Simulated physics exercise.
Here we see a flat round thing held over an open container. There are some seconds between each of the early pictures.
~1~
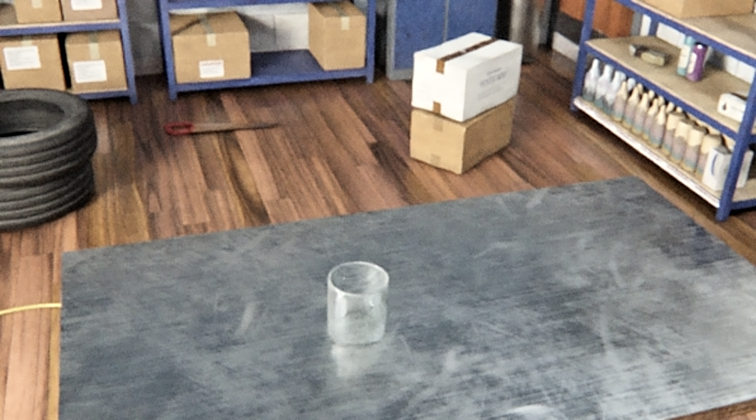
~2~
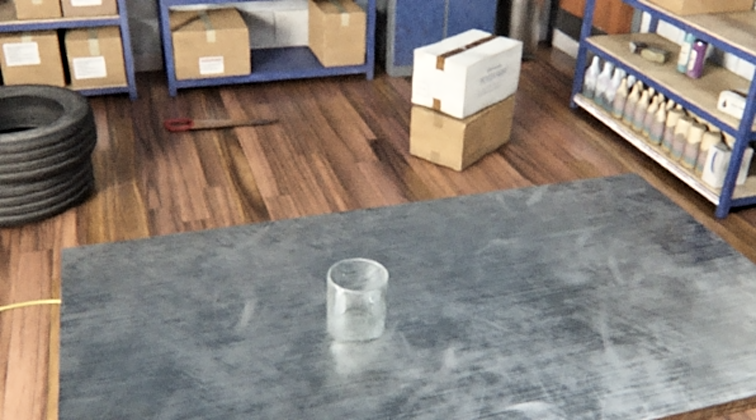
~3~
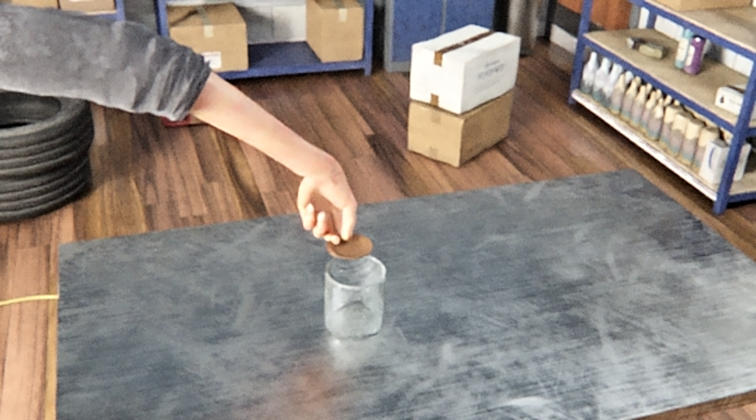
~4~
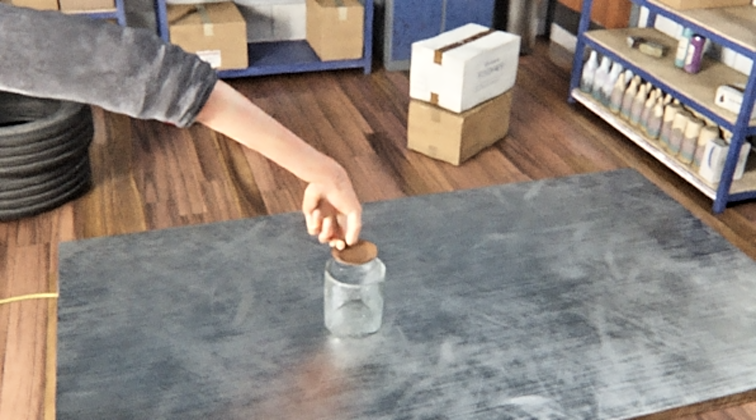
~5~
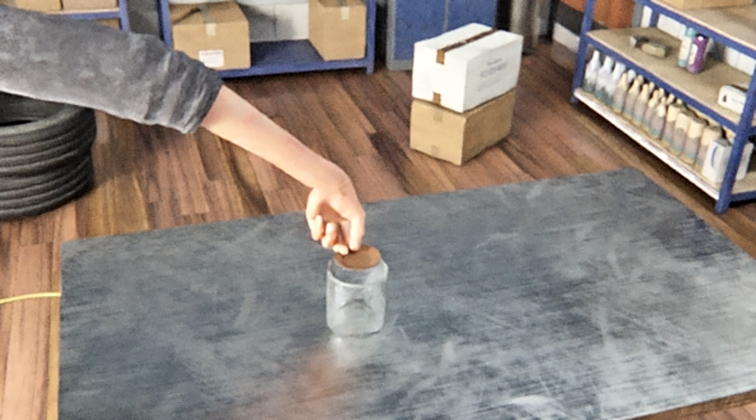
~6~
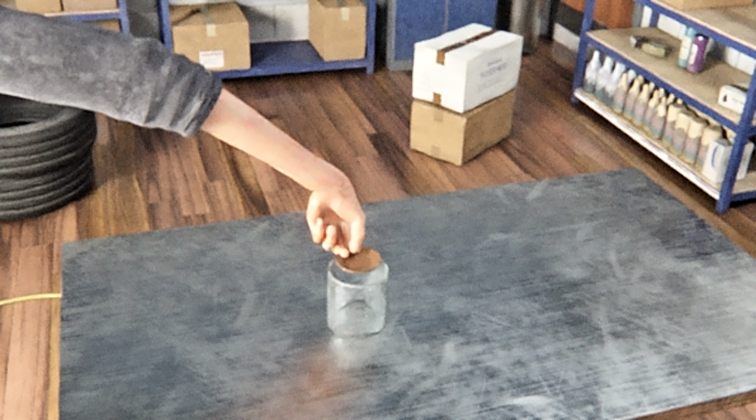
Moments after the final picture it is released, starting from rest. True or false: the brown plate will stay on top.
False; it falls through.
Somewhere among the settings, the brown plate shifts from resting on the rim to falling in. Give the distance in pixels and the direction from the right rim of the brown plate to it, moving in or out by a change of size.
Going right by 4 pixels does it.
Then, 0.18 s on from there, brown plate on its way down near (357, 305).
In the end, the brown plate drops inside, near (357, 315).
